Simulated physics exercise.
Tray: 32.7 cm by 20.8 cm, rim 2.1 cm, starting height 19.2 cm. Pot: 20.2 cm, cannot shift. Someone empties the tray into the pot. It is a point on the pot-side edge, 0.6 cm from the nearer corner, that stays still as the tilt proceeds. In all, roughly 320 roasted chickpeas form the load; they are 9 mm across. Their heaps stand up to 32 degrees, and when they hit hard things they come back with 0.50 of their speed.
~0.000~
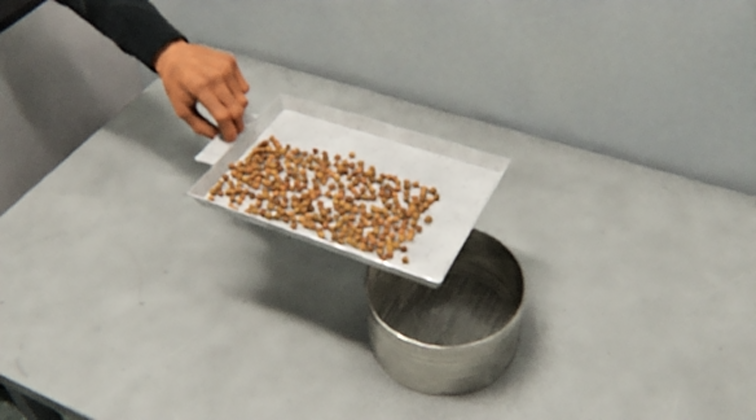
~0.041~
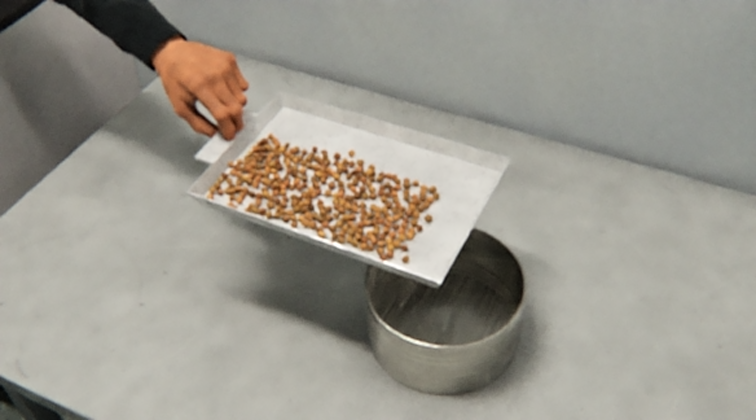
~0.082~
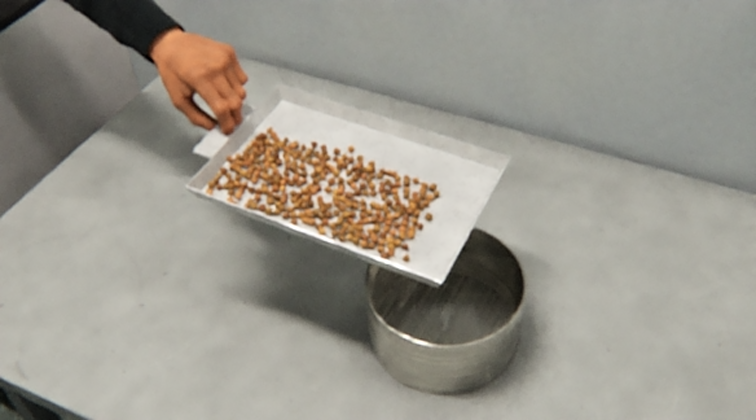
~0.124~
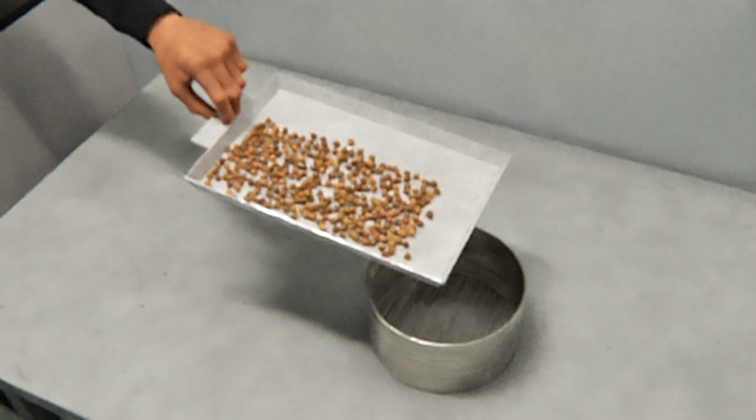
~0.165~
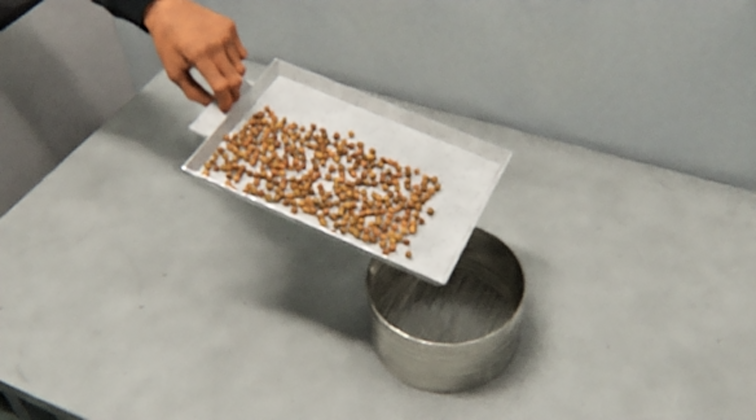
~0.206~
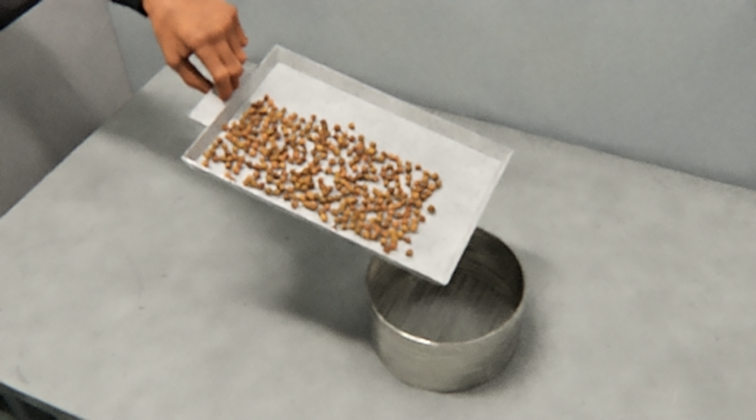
A hand in a dark sleeve, at the upper left, grips the end of a pale, shallow tray of small brown roasted chickpeas above a grey table, seen from above at an angle. A round, silvery metal pot stands below the tray's right end, against a plain grey wall. The hand slowly raises the tray's left end, tilting it slightly rightward, while the chickpeas stay spread across it and the camera stays still.
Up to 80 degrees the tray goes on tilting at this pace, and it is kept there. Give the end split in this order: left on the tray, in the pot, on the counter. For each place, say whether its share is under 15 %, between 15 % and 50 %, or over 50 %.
Result: Tray: It will come to a low fraction. Pot: It will come to a middle fraction. Counter: It will come to more than a half.
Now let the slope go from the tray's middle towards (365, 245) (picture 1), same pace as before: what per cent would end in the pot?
My best guess is some 0 per cent.
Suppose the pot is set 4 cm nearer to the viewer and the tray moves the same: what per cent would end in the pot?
It would come to roughly 45 percent.
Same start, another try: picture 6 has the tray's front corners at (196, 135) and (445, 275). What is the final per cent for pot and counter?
In the pot: 25 per cent; on the counter: 65 per cent.
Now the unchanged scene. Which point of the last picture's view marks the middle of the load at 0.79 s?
Around (460, 255).
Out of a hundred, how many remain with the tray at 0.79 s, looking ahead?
About 85%.
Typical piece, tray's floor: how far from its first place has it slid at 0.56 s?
Displacement on the tray: Roughly 7 cm.
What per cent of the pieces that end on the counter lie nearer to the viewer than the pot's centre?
Some 90 per cent.
Then, at 0.56 s, tilt 46 degrees; the tray holds 100 %, the pot 0 %.
Then, at 0.79 s, tilt 67 degrees; the tray holds 85 %, the pot 0 %.
After 1.14 s, tilt 80 degrees; the tray holds 20 %, the pot 10 %.
By 2.3 s all is still; tray 5 %, pot 20 %, counter 75 %.
